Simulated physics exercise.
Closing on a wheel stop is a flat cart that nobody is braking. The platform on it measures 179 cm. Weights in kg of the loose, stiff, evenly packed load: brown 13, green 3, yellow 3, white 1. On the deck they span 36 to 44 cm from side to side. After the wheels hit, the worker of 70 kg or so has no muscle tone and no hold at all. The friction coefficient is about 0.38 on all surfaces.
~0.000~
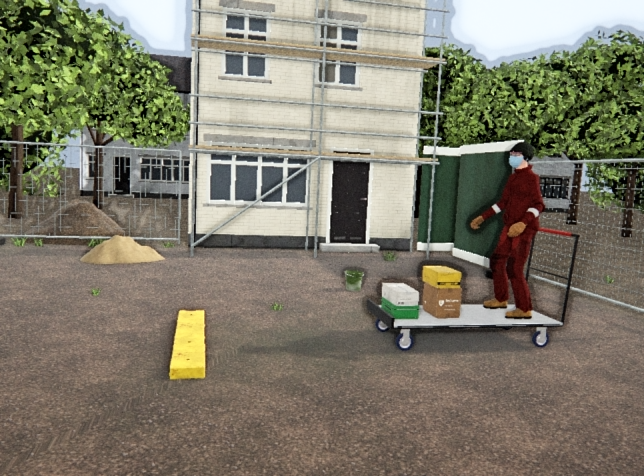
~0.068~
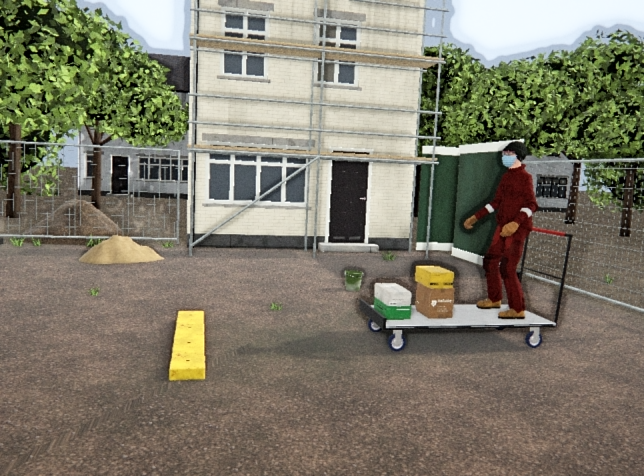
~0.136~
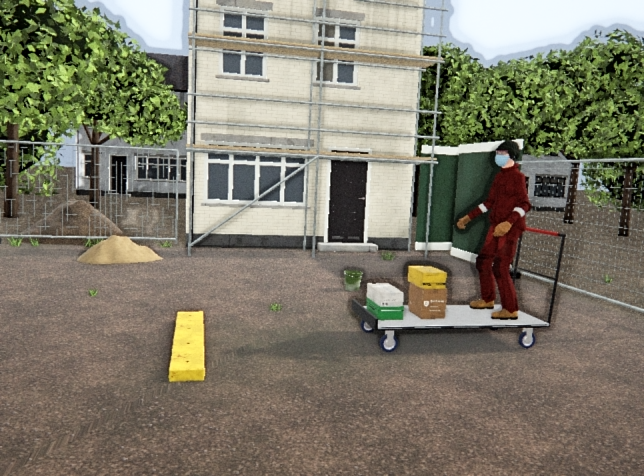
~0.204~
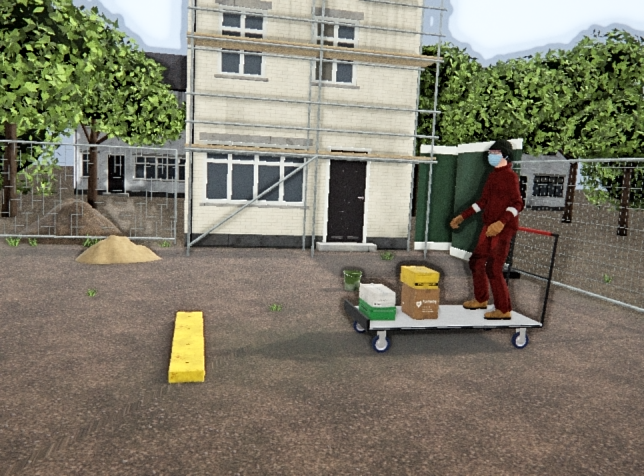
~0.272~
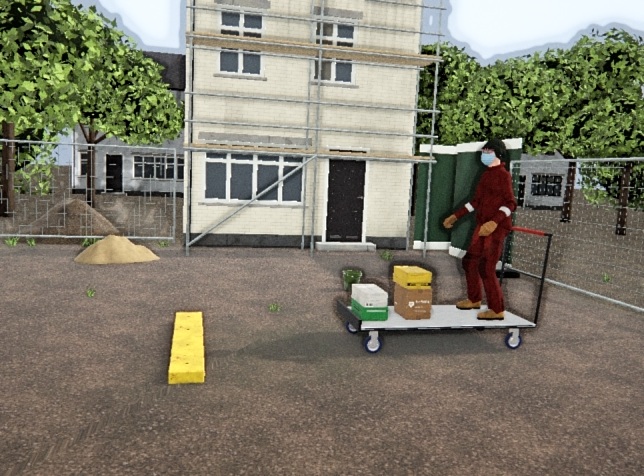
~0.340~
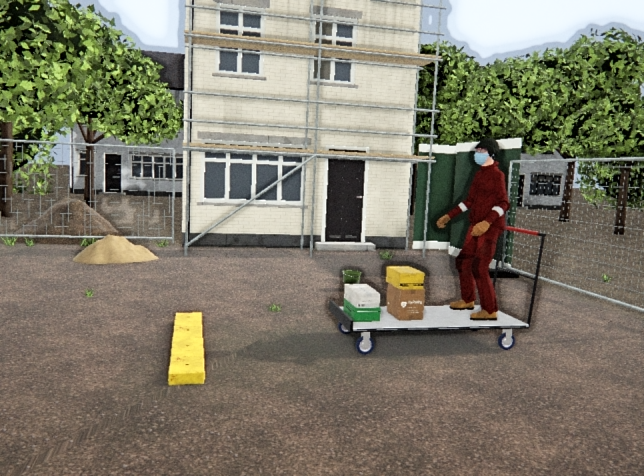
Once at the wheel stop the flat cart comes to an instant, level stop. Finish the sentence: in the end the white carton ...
In the end the white carton has left the deck.
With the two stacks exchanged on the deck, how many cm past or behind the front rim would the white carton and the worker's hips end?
In that case the white one ends 40 cm behind the front rim and the hips 110 cm behind it.
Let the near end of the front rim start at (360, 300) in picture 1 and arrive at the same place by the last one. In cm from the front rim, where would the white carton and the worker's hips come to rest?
White 10 behind, hips 120 behind.
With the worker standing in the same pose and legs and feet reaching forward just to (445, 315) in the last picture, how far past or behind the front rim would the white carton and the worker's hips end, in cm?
The white item goes over by 10 cm, but the hips stay 100 cm behind the front rim.
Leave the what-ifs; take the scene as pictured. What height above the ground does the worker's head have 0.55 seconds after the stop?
100 cm.
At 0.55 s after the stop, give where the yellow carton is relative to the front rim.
Roughly 40 cm short of the front rim.
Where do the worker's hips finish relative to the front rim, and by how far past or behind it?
Around 110 cm back from the rim.
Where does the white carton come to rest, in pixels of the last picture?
About (184, 325).
Impact comes at 1.48 s.
After 2.03 s the white carton is 10 cm past the rim, tilted 100°, near (181, 324) in the last picture's view.
After 2.48 s the white carton is 8 cm past the rim, tilted 90°, near (184, 325) in the last picture's view.
By 5.5 s, past the rim, white carton; behind it, brown carton, green toolbox, yellow carton and the worker's hips.
